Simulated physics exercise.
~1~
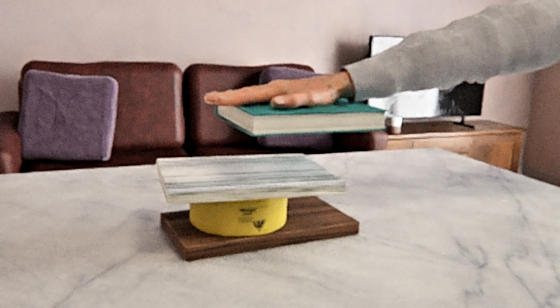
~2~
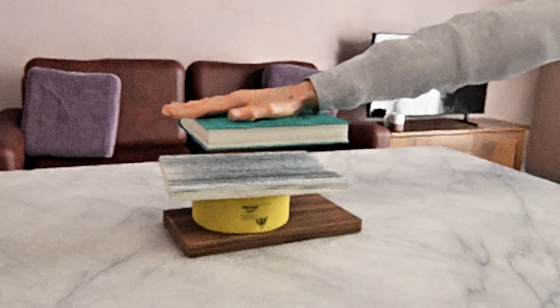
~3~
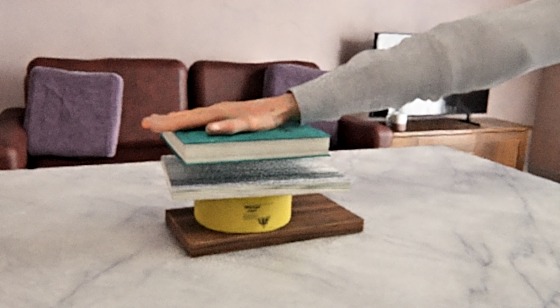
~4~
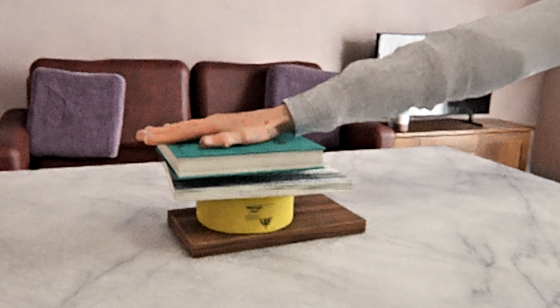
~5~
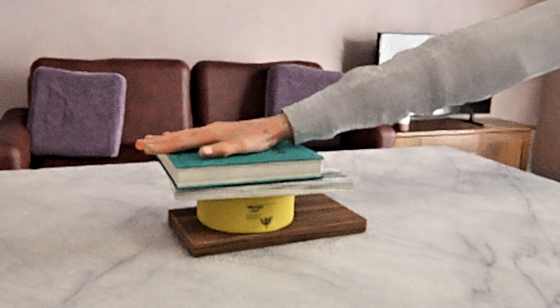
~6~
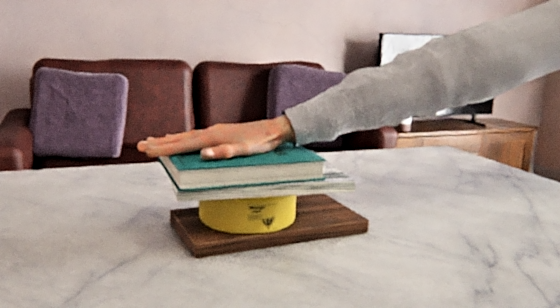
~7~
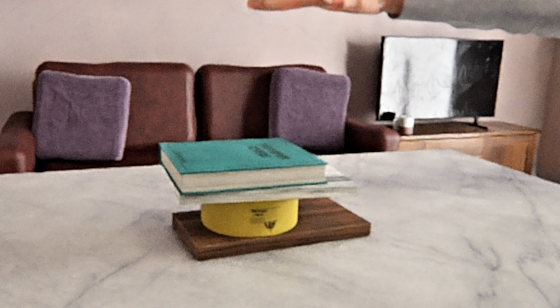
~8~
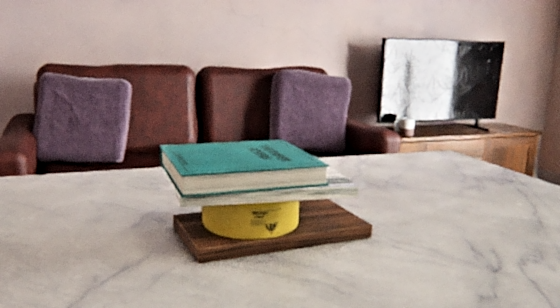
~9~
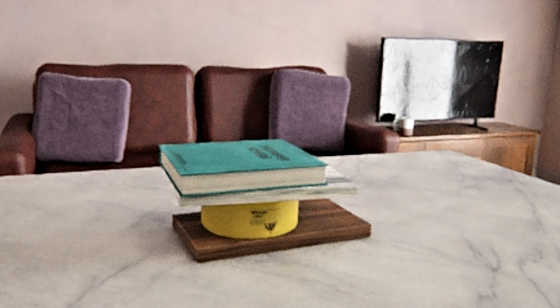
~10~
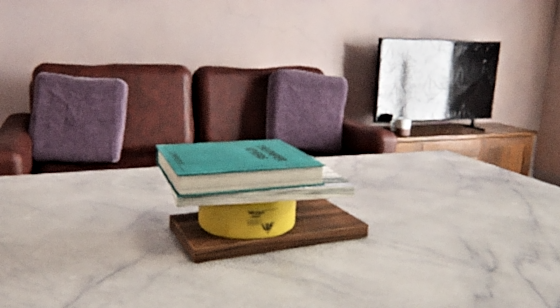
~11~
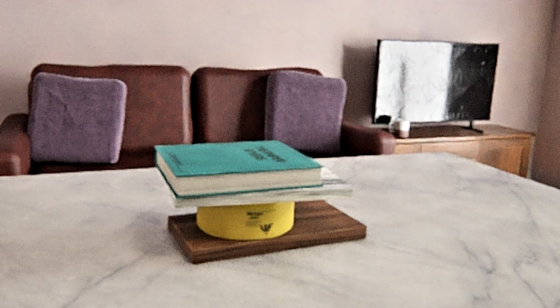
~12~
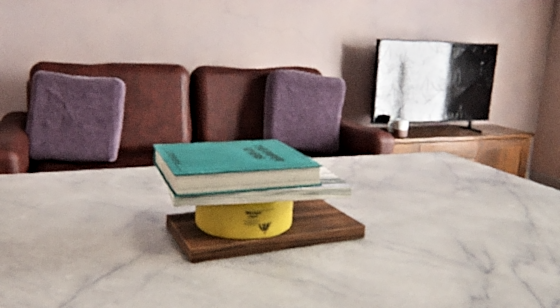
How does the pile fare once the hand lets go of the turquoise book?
The pile holds. The turquoise book rests on top of the white board, and everything beneath it stays in place.
